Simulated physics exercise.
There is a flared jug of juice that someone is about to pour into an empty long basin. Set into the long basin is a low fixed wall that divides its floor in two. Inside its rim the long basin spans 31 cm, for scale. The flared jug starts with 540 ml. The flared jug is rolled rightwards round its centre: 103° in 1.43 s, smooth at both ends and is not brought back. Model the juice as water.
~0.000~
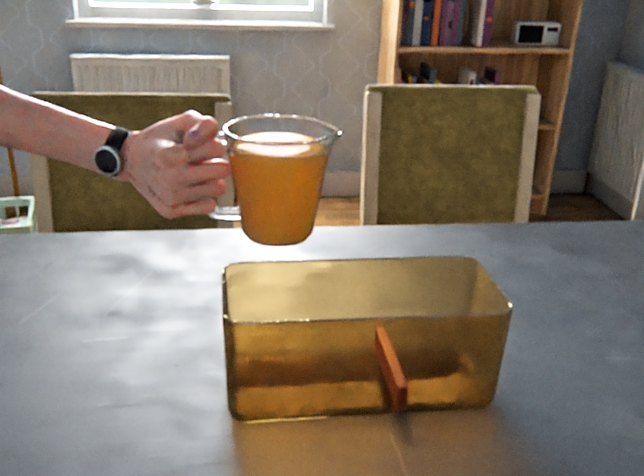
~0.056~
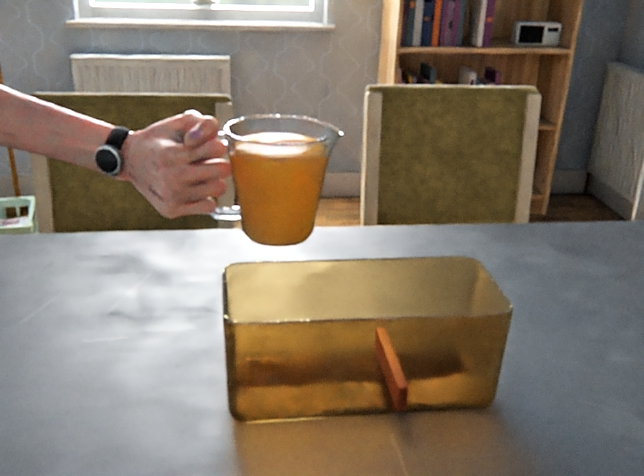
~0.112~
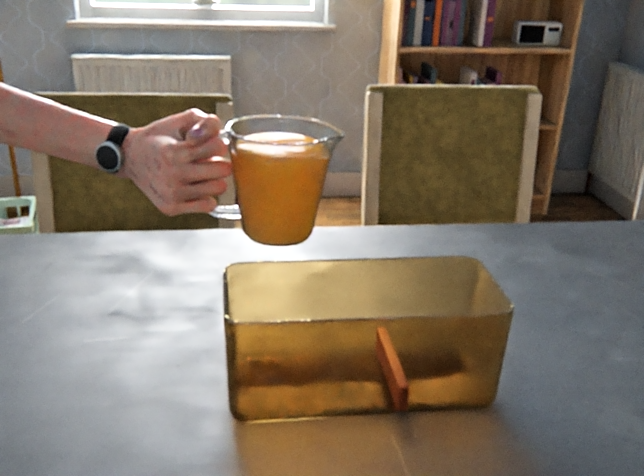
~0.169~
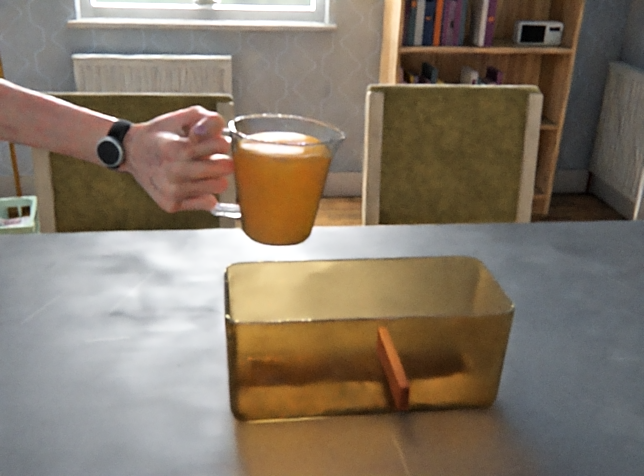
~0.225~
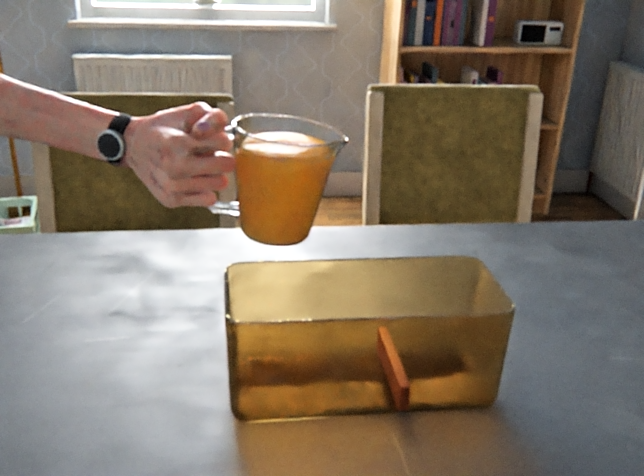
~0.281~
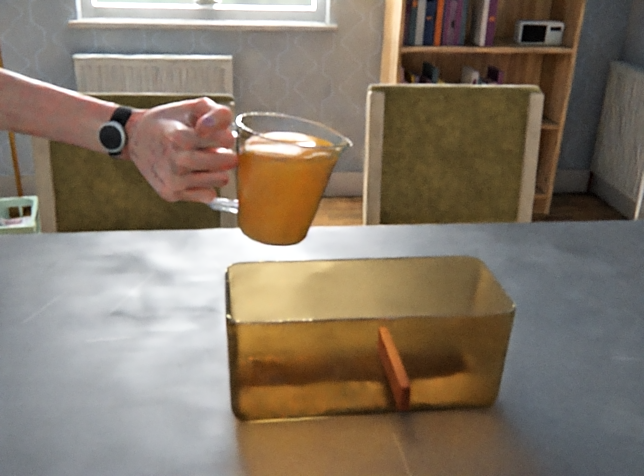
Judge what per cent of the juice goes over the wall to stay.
67 percent, roughly.
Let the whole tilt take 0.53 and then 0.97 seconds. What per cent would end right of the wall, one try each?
First 40, then 60 per cent.
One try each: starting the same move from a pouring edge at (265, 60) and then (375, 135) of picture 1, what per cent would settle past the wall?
Respectively about 10 and 85 percent.
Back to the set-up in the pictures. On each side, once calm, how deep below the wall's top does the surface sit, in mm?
26 mm left, 6 mm right.
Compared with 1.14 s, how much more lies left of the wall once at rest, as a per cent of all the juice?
Near 22 percent, give or take.
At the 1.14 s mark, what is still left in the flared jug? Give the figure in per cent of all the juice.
Near 24 in a hundred.
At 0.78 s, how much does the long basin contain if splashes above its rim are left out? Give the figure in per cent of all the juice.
I reckon close to 6 percent of it.
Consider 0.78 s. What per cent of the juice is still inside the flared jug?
Near 78 in a hundred.
Then, 0.78 s in, the tilt is 58° and 79 per cent is still to pour, 1 is left of the wall and 5 right of it.
Then, 1.14 s in, the tilt is 93° and 24 per cent is still to pour, 10 is left of the wall and 50 right of it.
Then, 1.52 s in, the tilt is 103° and 0 per cent is still to pour, 31 is left of the wall and 68 right of it.
Then, 1.93 s in, the tilt is 103° and 0 per cent is still to pour, 33 is left of the wall and 67 right of it.
Finally, 33 per cent lies left of the wall, 67 right of it and 1 outside.
